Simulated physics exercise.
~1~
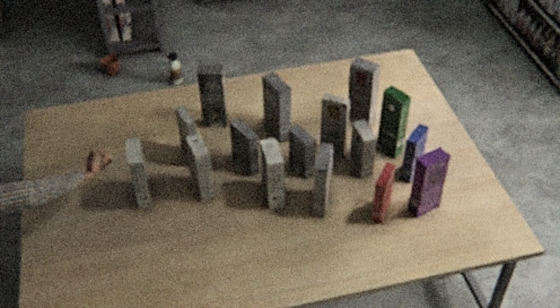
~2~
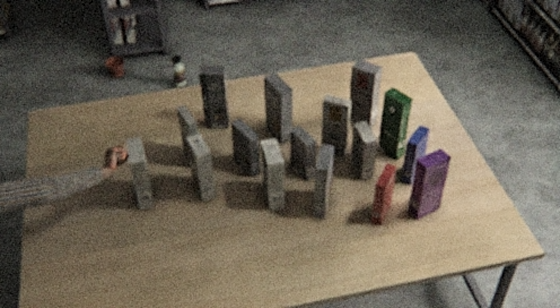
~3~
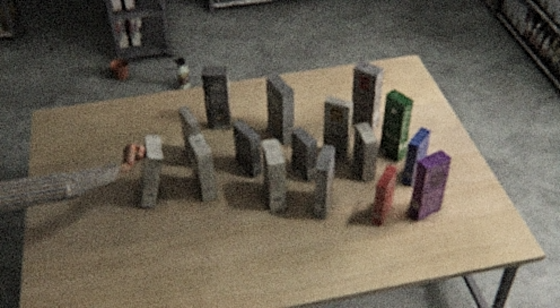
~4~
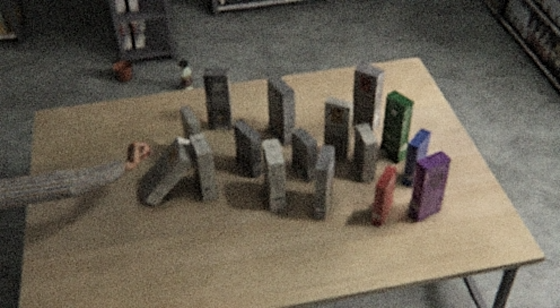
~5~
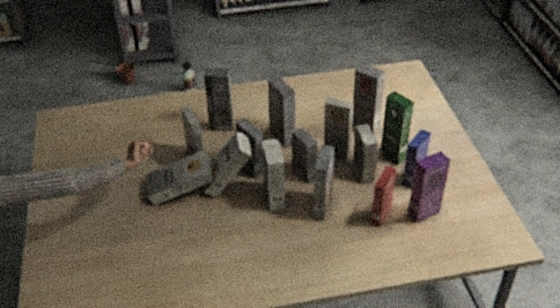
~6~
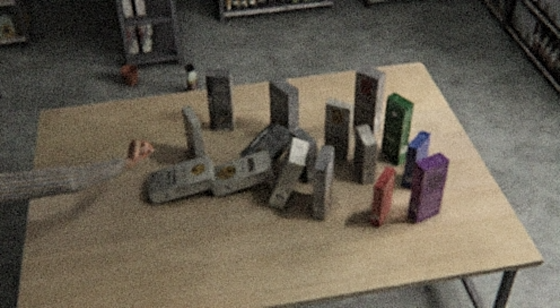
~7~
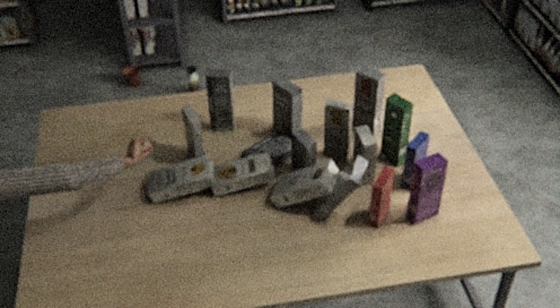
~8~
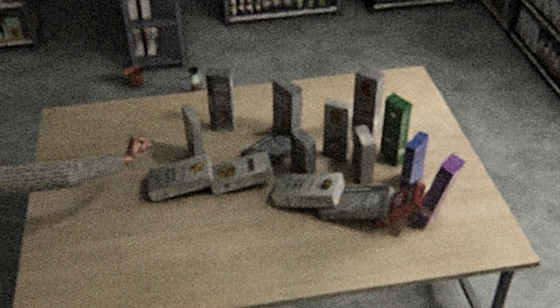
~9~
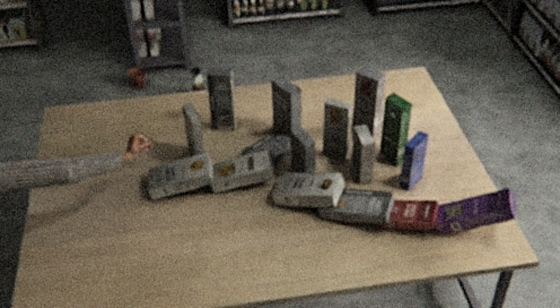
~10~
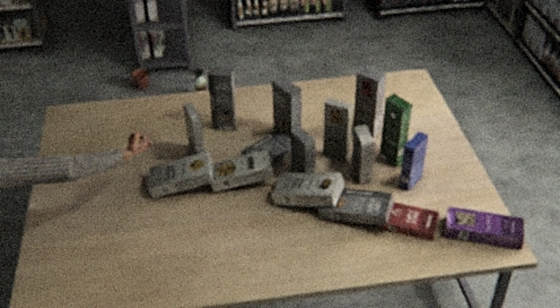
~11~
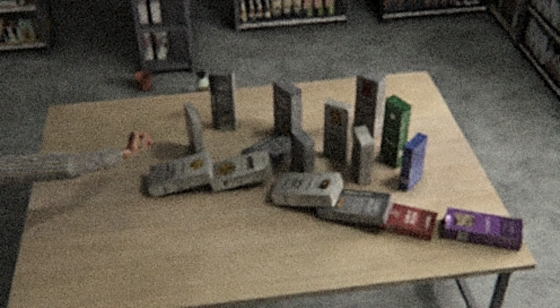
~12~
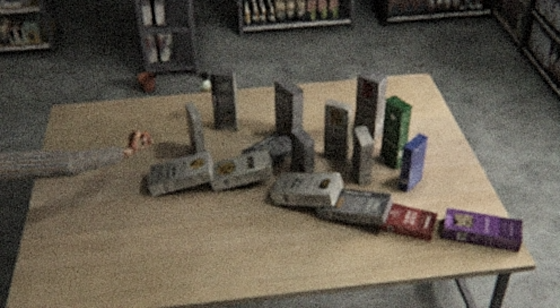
A hand reaches in from the left and pushes the nearest of many upright boxes, mostly gray, scattered across a wooden table. The box tips right into its neighbor, which topples in turn and knocks over a box behind it and another toward the middle. The fall carries on rightward through one more gray box, which drops against the red one. The red box tips into the purple box, and both go down. The hand stays at the left as everything settles, with red and purple lying flat near the right edge while the green, blue and several gray boxes still stand.
